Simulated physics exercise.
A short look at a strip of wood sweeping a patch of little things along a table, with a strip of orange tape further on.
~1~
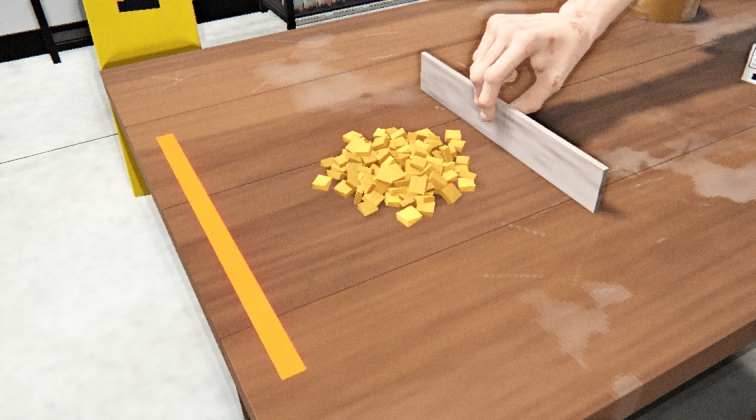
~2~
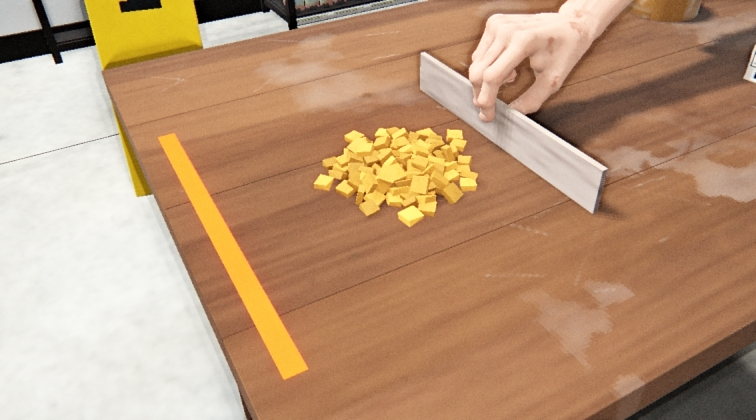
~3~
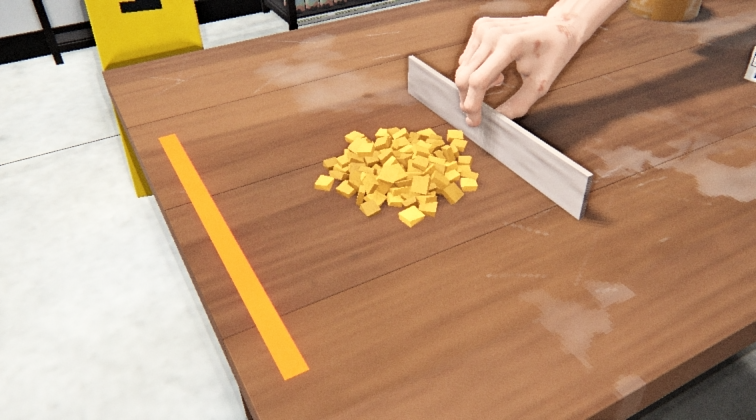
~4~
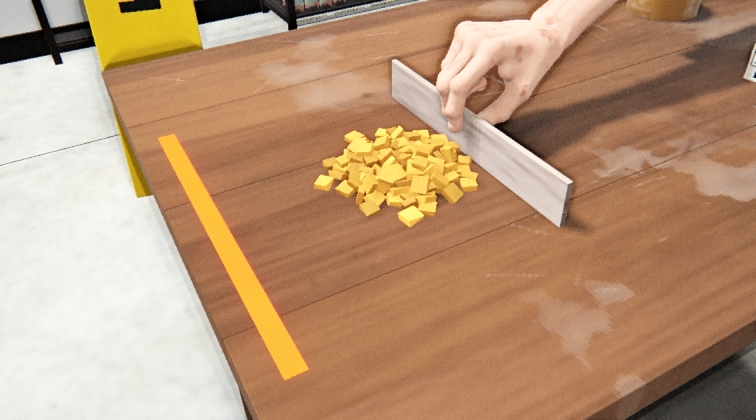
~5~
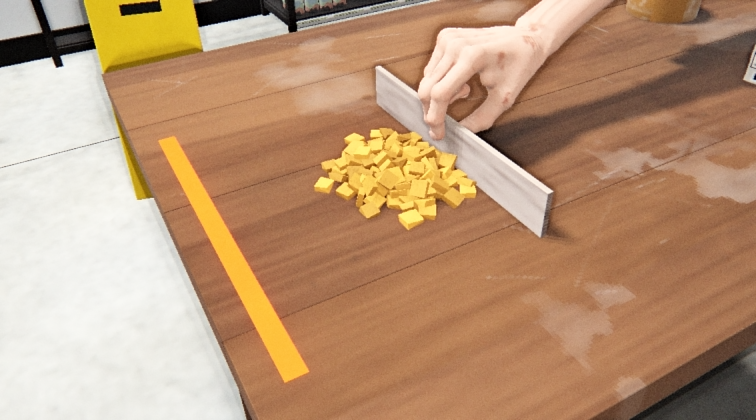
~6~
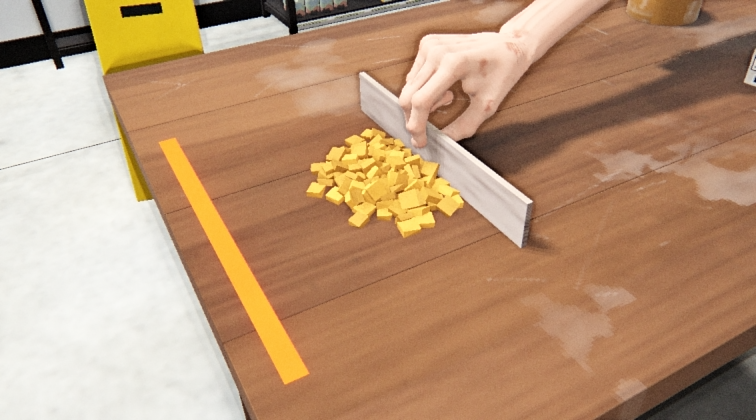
A bare hand reaches in from the upper right and grips a pale strip of wood standing on edge on a worn brown wooden table, seen from above at an angle. A heap of small yellow squares lies left of the strip, with orange tape further left near the table's edge. The hand slides the strip leftward into the heap, shifting the pieces slightly left while the view stays nearly still.
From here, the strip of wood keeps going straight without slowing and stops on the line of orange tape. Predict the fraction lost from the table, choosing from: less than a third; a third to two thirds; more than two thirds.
Topping two thirds.
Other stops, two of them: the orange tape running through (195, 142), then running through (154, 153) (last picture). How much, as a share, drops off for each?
Try 1 gives 60 %, try 2 gives 100 %.
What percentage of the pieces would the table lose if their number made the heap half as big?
Expected share: Around 80 %.
Shortly afterwards, strip of wood still moving, near (320, 160); heap all on the table, its front near (202, 231).
Next, strip of wood stopped at the orange tape; heap the bulk over the edge.
In the end, strip of wood stopped at the orange tape; heap the bulk over the edge.
